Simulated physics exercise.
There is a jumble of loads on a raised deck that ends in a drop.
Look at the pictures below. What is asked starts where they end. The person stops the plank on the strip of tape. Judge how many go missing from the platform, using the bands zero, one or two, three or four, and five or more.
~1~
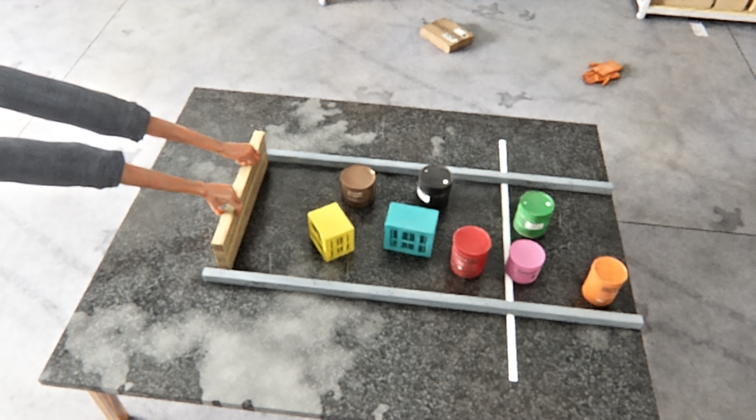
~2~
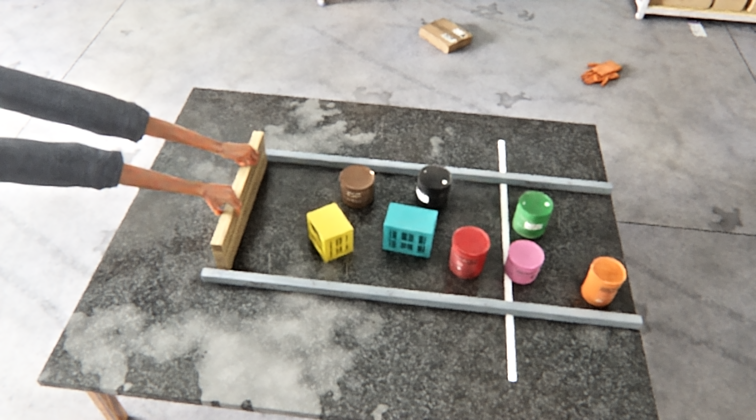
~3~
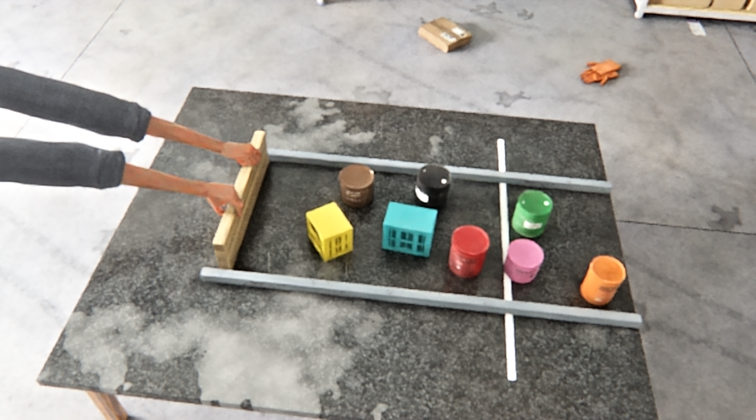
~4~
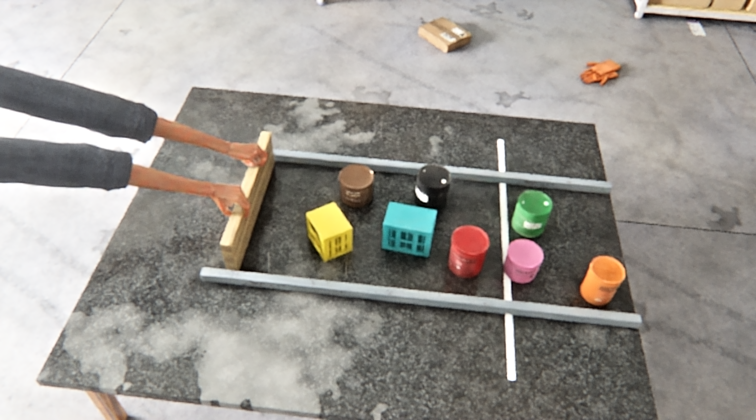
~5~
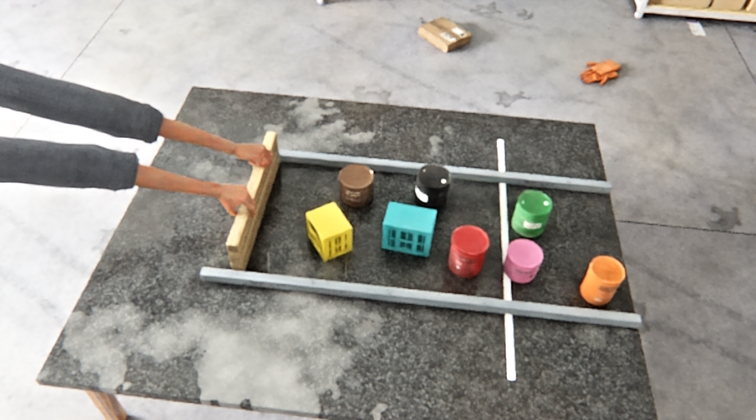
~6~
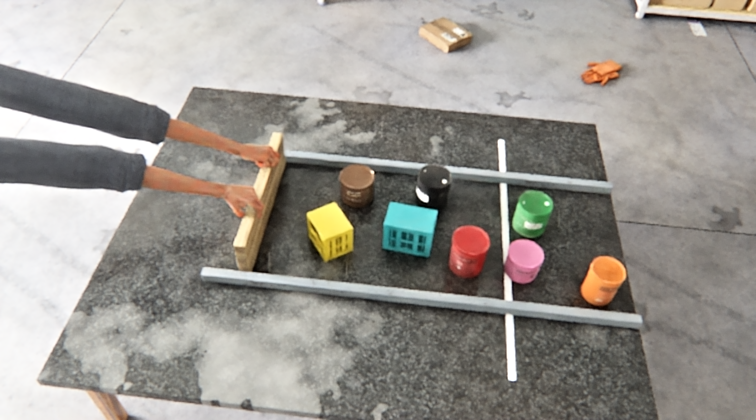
My judgement: Zero go missing.
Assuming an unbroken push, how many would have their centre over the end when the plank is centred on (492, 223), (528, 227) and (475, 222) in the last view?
0, 0 and 0.
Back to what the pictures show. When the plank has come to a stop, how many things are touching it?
That number would be 2.
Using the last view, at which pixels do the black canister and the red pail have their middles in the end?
The black canister settles near (554, 190); as for the red pail, near (561, 262).
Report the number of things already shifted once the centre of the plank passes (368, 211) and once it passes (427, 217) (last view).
At first I count 3, and then 5.
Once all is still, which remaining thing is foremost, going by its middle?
Answer: The orange pail.
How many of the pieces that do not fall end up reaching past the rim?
I make it 0.
A little later, none off yet; orange pail at rest near (603, 282); green canister at rest near (532, 214); pink pail at rest near (523, 262).
Next, none off yet; orange pail at rest near (603, 282); green canister moving near (535, 214); pink pail shifted about its own width near (545, 264).
When it is over, the number that fall off is zero.
